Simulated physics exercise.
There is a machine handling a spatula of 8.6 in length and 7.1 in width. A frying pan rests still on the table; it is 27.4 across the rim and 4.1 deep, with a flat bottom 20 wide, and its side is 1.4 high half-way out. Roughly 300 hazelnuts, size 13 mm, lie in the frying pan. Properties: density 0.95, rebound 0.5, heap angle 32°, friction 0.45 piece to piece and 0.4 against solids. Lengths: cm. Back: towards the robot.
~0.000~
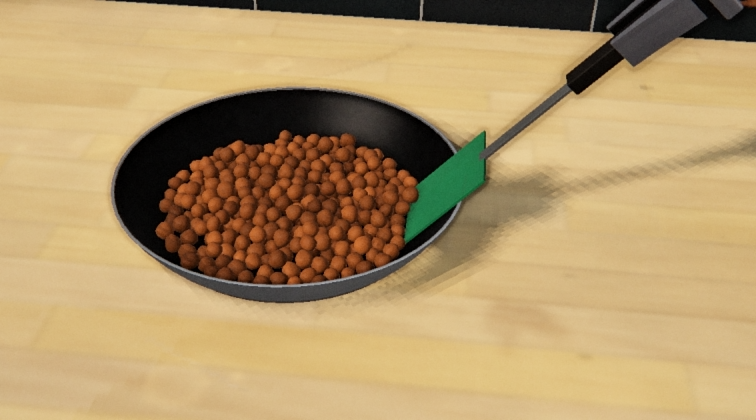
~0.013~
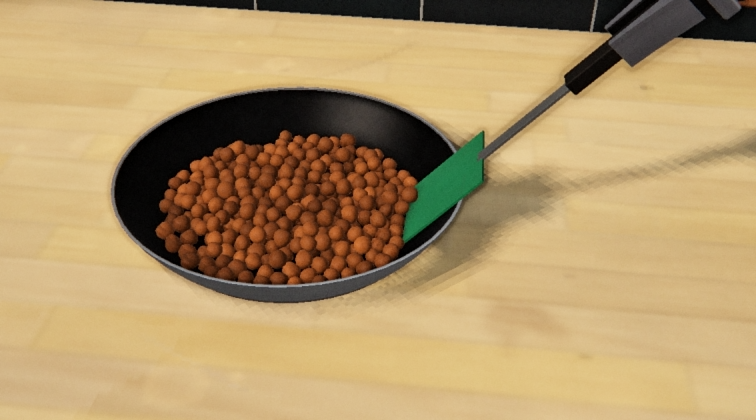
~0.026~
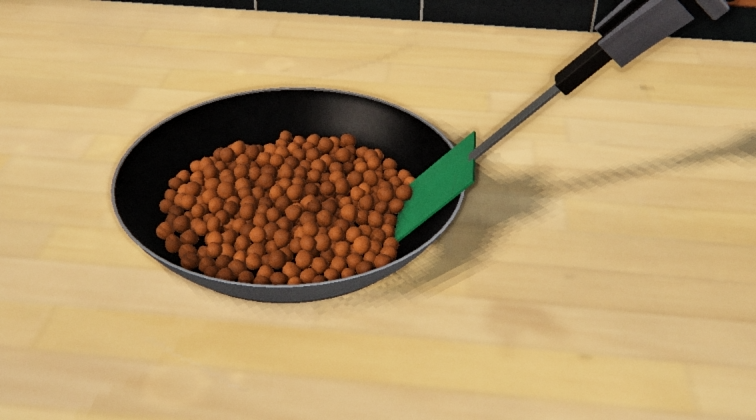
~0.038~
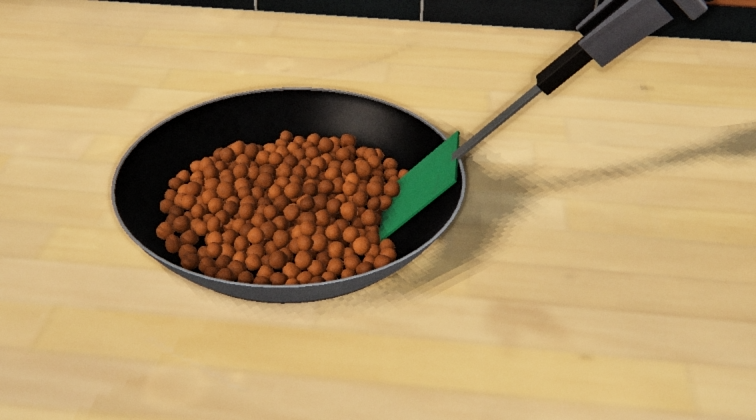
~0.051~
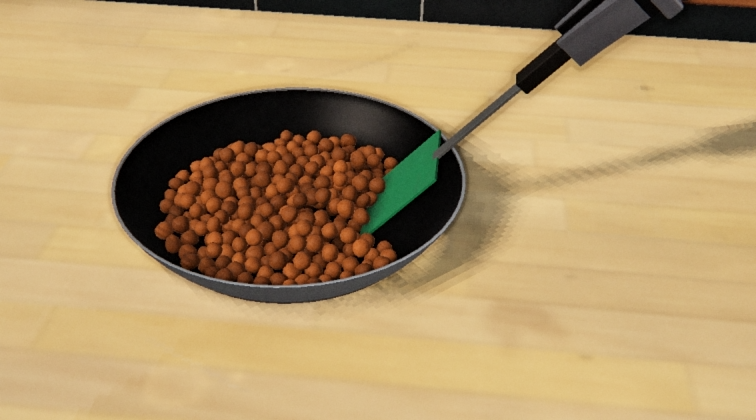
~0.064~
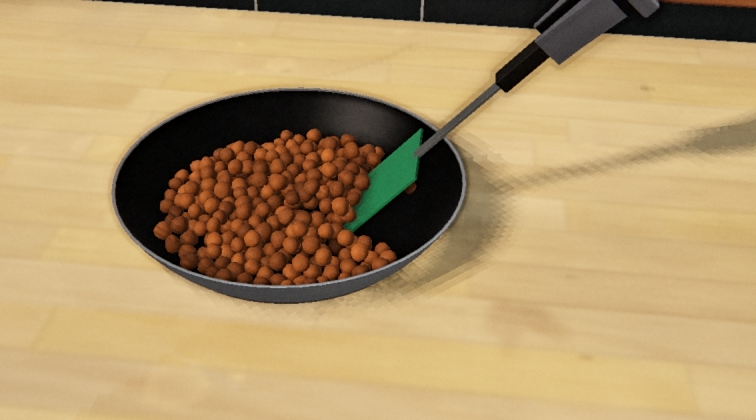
A robot arm, only partly visible at the upper right, holds a green spatula at the right side of a black frying pan on a pale wooden surface, seen from above at an angle. Reddish-brown hazelnuts lie heaped in the pan, with dark tiles behind. The spatula slides left into the pan, pushing the nearest nuts leftward and baring some black pan behind it, while the pan and camera stay still.
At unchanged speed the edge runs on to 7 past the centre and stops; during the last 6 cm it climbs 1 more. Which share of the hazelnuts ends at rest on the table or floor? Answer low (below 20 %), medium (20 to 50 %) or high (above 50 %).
Low.
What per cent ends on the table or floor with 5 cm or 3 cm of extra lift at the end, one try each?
Try one gives about 15 in a hundred, try two about 15 in a hundred.
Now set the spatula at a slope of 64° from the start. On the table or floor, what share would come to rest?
Estimate: Approx. 10 %.
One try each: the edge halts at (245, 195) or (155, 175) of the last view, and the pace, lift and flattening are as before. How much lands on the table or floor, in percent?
The two tries give near 5 and near 35 in a hundred.
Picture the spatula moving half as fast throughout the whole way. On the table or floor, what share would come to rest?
In that case, around 0 per cent would end on the table or floor.
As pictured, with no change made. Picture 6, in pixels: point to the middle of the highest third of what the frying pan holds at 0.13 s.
It is centred close to (261, 183).
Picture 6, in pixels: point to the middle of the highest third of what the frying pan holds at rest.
Around (188, 180).
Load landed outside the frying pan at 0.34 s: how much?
Around 10 %.
After 0.10 s, sloping 49°, highest piece 6 above the table; 305 in the frying pan.
After 0.13 s, sloping 49°, highest piece 7 above the table; 305 in the frying pan.
After 0.34 s, sloping 49°, highest piece 5 above the table; 278 in the frying pan, 24 on the table or floor, 3 on the blade or in flight.
After 1.39 s, sloping 49°, highest piece 5 above the table; 278 in the frying pan, 27 on the table or floor.
At rest, 278 in the frying pan, 27 on the table or floor. That is 9 % on the table or floor.
